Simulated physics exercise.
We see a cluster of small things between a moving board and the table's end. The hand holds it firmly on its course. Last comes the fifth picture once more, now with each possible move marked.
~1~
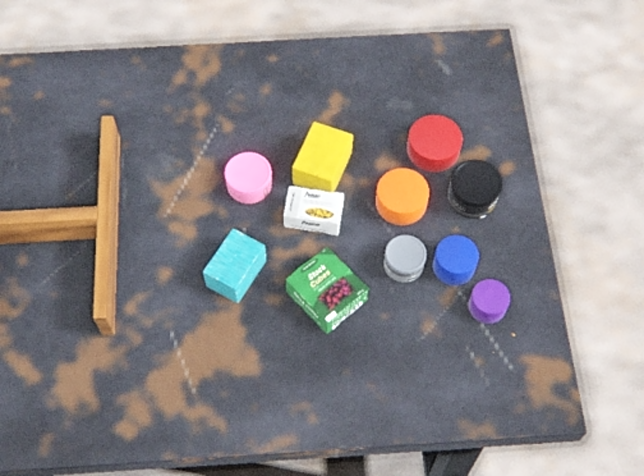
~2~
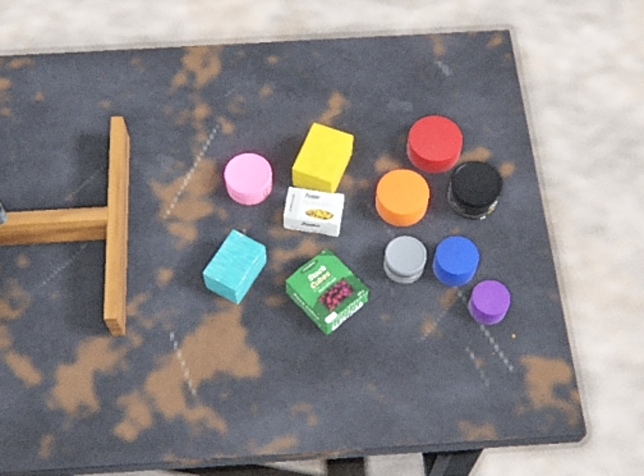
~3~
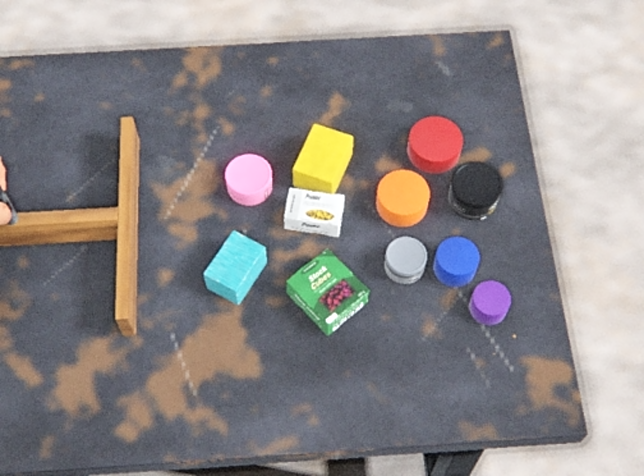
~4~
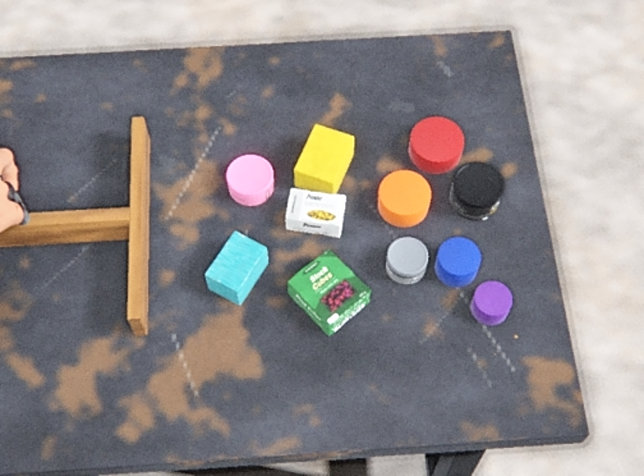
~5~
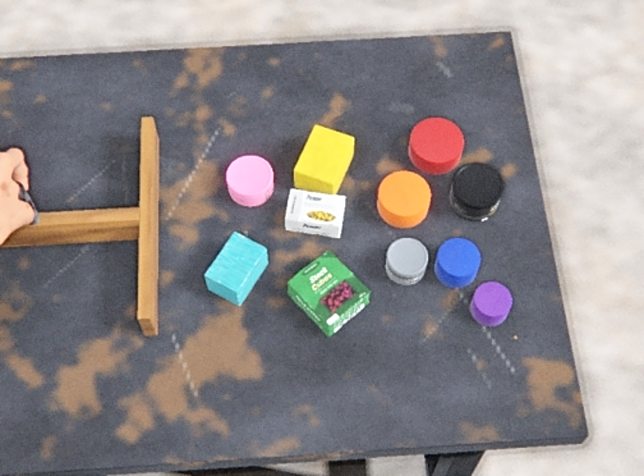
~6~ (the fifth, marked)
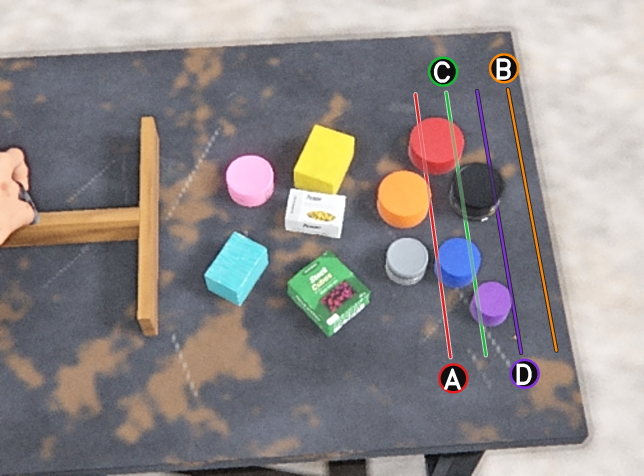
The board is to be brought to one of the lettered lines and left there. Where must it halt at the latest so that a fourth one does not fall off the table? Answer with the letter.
At C, and not beyond.
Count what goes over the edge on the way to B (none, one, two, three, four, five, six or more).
Six or more.
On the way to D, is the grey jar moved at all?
Yes.
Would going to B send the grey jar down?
Yes.
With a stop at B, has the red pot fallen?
Yes.
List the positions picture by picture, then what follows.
Pink jar (249, 179); orange tin (402, 197); turquoise block (235, 266), in the first frame.
Board (113, 212); red pot (434, 145), in the second frame.
Board (124, 213); purple pot (490, 303), in the third frame.
Board (136, 212); grey jar (407, 261), in the fourth frame.
Board (145, 212); white packet (315, 214); green packet (329, 292); pink jar (251, 182), in the fifth frame.
On the copy, A at (432, 217); B at (531, 211); C at (465, 215); D at (498, 213).
On C. First, board (262, 206); green packet (339, 297); yellow block (335, 162).
Then, board (378, 199); black jar (491, 196); blue tin (486, 264).
Finally, board (464, 194); black jar over the edge; red pot over the edge; two fallen.
By contrast, A is within the limit but short; B drops eleven; D drops six.
